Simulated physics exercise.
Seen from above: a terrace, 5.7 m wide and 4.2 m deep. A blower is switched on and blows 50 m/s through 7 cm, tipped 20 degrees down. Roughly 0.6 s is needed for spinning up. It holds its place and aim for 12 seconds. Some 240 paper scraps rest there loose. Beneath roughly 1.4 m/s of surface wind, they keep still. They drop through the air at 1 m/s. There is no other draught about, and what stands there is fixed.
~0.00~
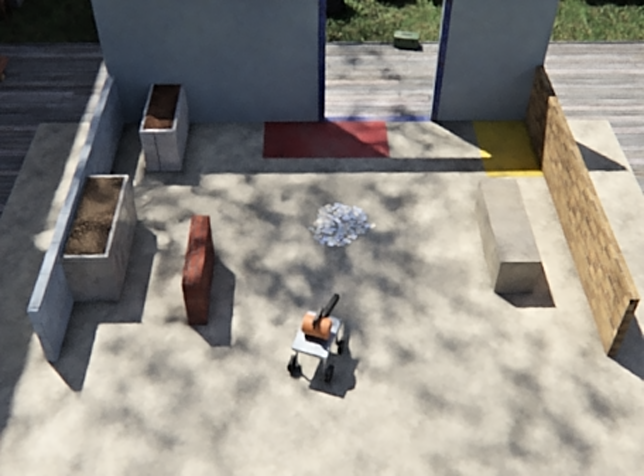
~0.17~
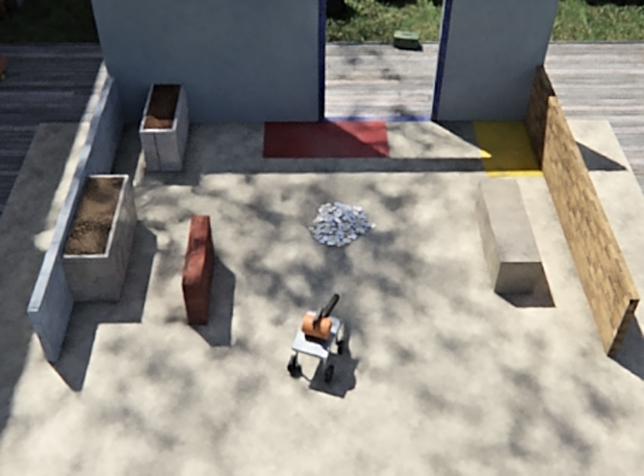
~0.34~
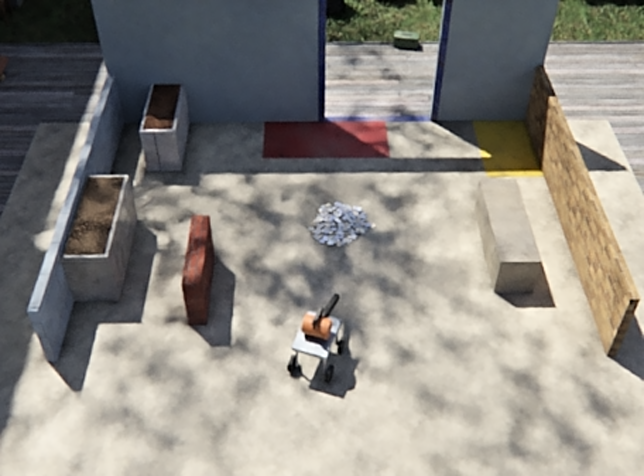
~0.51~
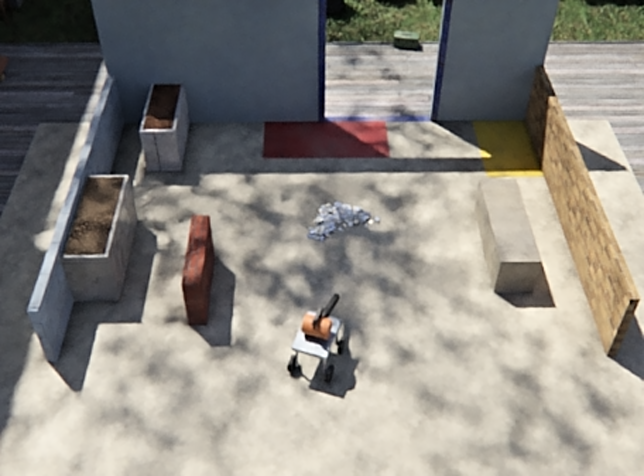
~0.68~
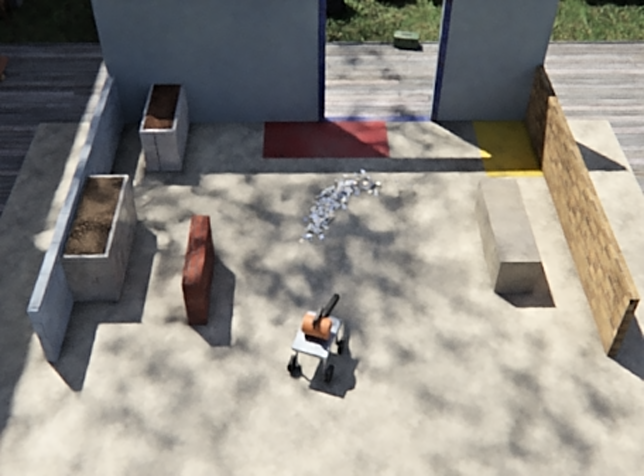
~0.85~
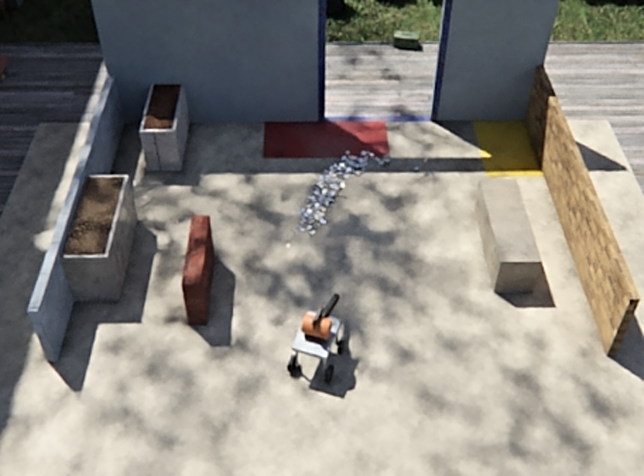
The clip opens on a sunlit walled patio seen from above, with a small wheeled blower facing a loose pile of pale scraps that lies still. The pile then starts to shift and stretch, and the scraps spread away from the blower in a curving band, reaching the red patch.
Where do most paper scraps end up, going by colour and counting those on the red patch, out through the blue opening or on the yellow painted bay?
Most end up at the blue one.
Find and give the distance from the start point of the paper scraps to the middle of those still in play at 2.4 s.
My estimate is about 2.2 m.
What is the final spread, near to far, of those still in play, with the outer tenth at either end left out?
Around 0.4 m.
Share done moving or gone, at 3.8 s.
It comes out at some 70 %.
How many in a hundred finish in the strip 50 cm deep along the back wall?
30 per cent.
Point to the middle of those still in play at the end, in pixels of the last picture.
Centre: Roughly (254, 122).
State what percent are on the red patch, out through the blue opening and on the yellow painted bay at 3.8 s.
Roughly 20 % red, 60 % blue and 1 % yellow.
After 2.4 s, 63 % are out through the blue opening, 1 % on the yellow painted bay and 30 % on the red patch; the middle of those still in play is near (323, 122); 35 % have settled or left.
After 3.8 s, 65 % are out through the blue opening, 1 % on the yellow painted bay and 20 % on the red patch; the middle of those still in play is near (285, 123); 65 % have settled or left.
After 6.6 s, 66 % are out through the blue opening, 1 % on the yellow painted bay and 15 % on the red patch; the middle of those still in play is near (272, 123); 71 % have settled or left.
After 12.0 s, at the end, 66 % are out through the blue opening, 1 % on the yellow painted bay and 12 % on the red patch; the middle of those still in play is near (254, 122).
